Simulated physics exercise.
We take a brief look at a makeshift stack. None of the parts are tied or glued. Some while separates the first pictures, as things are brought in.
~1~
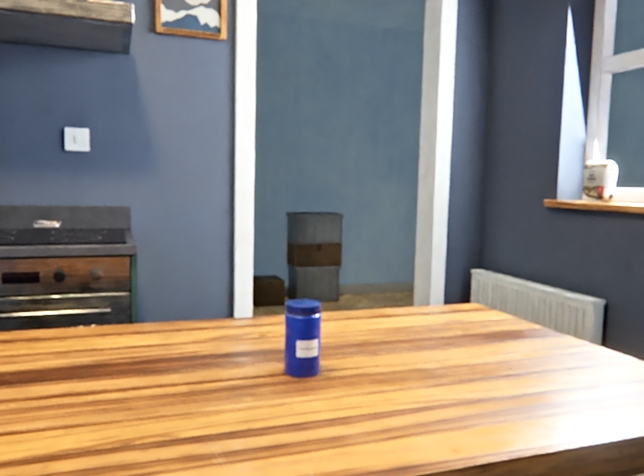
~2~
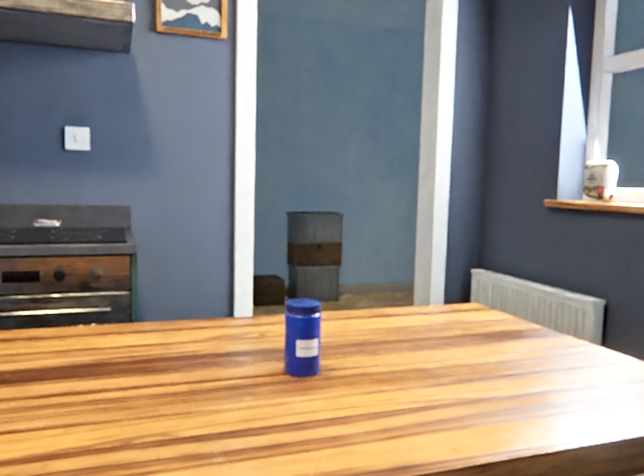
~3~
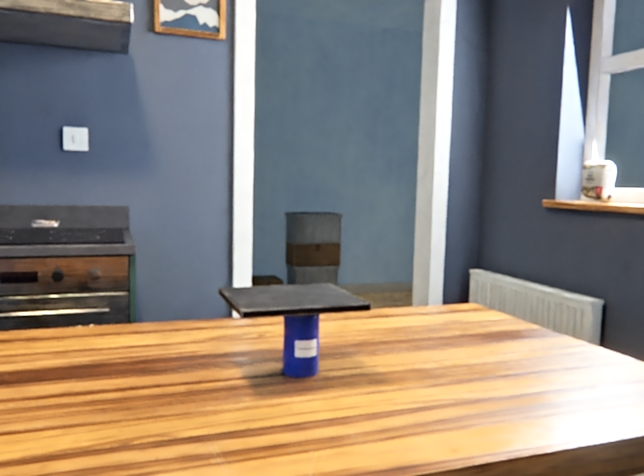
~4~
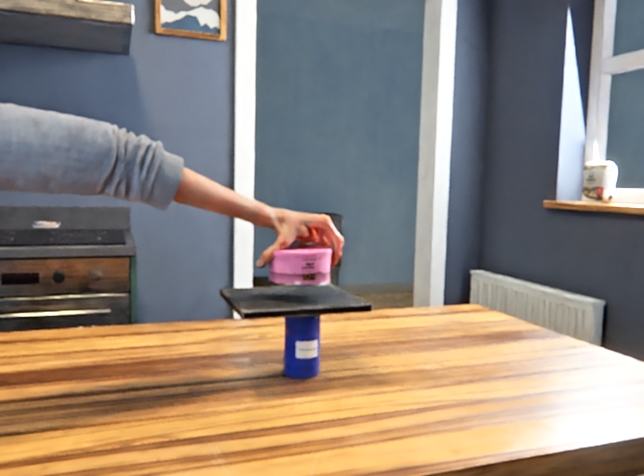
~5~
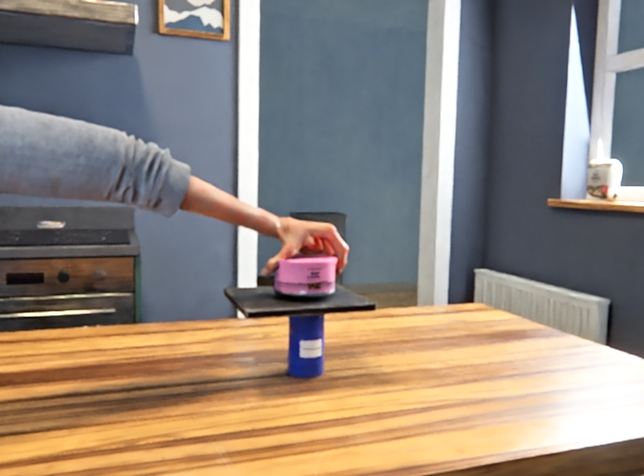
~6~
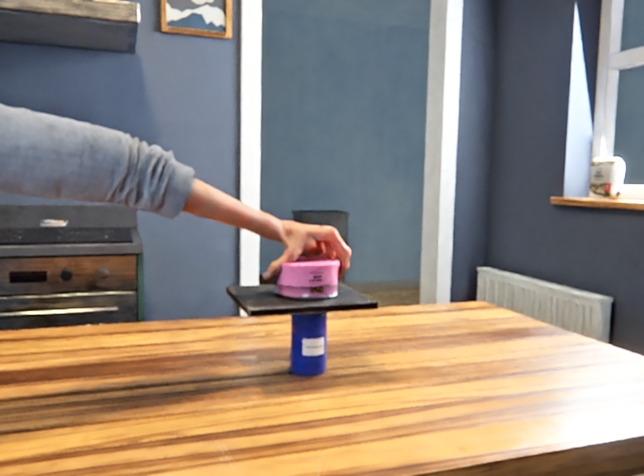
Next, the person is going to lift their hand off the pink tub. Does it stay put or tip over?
So the pile rests quietly where it is.
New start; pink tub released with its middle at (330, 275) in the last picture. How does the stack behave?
Then it keeps its balance.
Then, 0.20 s later than the last frame, all is still.
Then, 0.40 s later than the last frame, pink tub resting near (307, 277).
When it is over, all 3 as before. End places, in pixels of the last picture, pink tub near (307, 277). The stack holds.
